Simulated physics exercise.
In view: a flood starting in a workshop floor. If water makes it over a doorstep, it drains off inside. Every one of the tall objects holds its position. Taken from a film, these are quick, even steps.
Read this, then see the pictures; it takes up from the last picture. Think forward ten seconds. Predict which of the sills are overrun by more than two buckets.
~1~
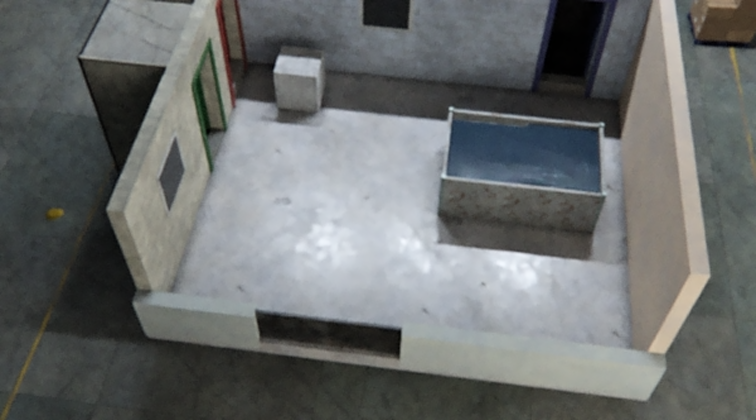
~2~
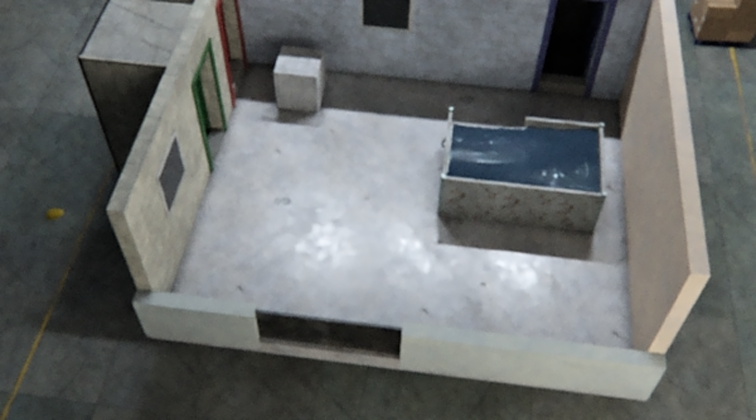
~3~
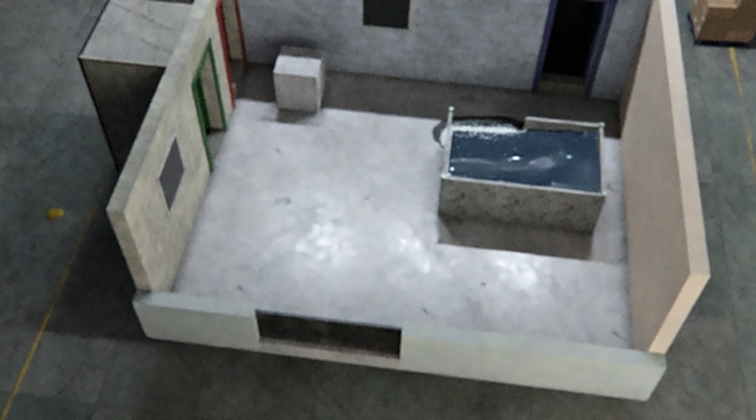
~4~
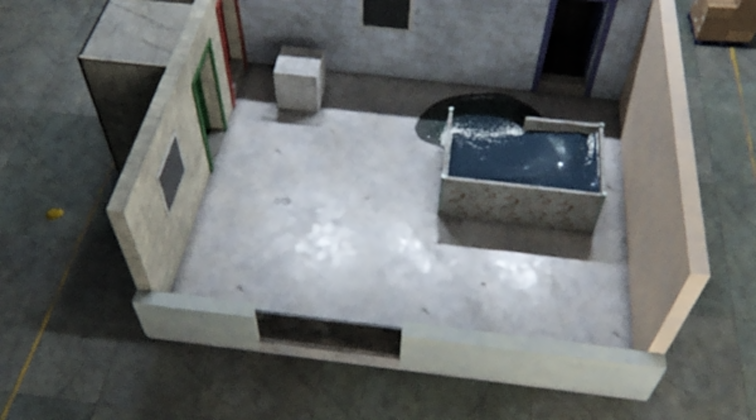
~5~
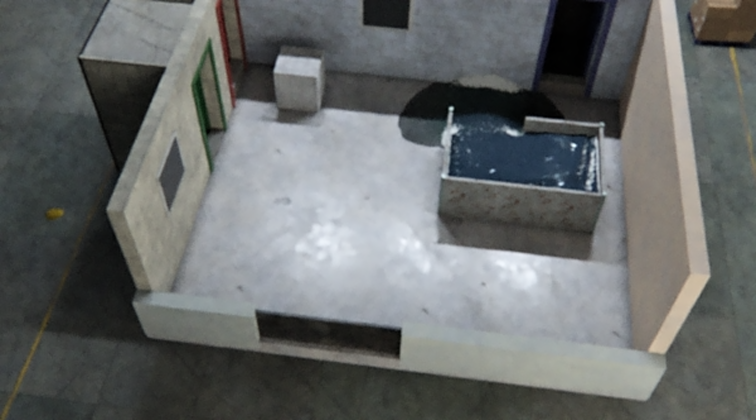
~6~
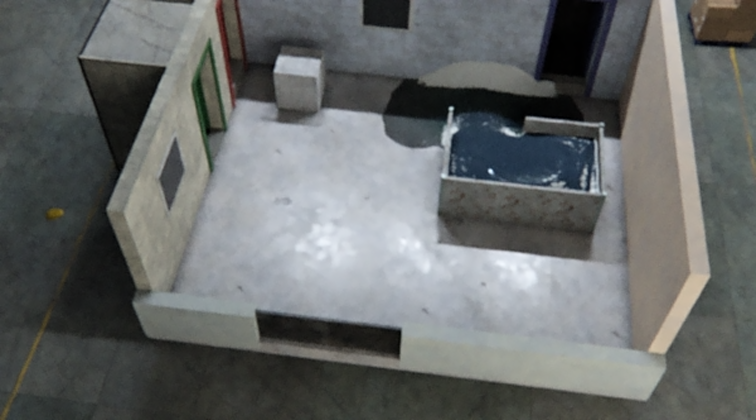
The blue door is not swamped; the red door is not swamped; the green door is not swamped.
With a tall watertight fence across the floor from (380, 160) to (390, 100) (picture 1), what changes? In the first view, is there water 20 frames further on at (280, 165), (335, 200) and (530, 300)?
Listed order: Swamped, swamped, spared.
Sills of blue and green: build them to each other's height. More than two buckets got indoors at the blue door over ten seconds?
My take: The blue door crosses the line.
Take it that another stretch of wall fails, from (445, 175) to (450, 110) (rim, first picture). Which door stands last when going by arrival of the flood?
I'd say the one in blue.
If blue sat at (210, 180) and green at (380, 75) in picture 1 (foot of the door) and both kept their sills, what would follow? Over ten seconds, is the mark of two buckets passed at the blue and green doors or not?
The blue falls short, and the green overflows.
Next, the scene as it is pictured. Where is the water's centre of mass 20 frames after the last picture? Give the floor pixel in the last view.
I'd mark it close to (462, 154).
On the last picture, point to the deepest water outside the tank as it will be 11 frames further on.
Close to (247, 68), I'd say.
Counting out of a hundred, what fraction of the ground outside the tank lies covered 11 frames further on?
Roughly 30 per cent.
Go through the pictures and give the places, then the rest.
In the first frame, still water in the water tank at (524, 154).
In the second frame, the front is at a hidden place, out from the gap on the water tank's far side.
In the third frame, the front is at a hidden place, out from the gap on the water tank's far side.
In the fourth frame, the front is at (500, 96), out from the gap on the water tank's far side.
In the fifth frame, the front is at (534, 93), out from the gap on the water tank's far side.
In the sixth frame, the front is at (409, 80), out from the gap on the water tank's far side.
A moment on, water covers 15 % of the floor; the blue door wet at the sill, nothing in, the red door not reached, the green door not reached.
Next, water covers 30 % of the floor; the blue door under two buckets in, the red door wet at the sill, nothing in, the green door not reached.
Then, water covers 60 % of the floor; the blue door under two buckets in, the red door under two buckets in, the green door wet at the sill, nothing in.
Later, water covers 85 % of the floor; the blue door under two buckets in, the red door under two buckets in, the green door wet at the sill, nothing in.
In the end, water covers 100 % of the floor; the blue door under two buckets in, the red door under two buckets in, the green door wet at the sill, nothing in.
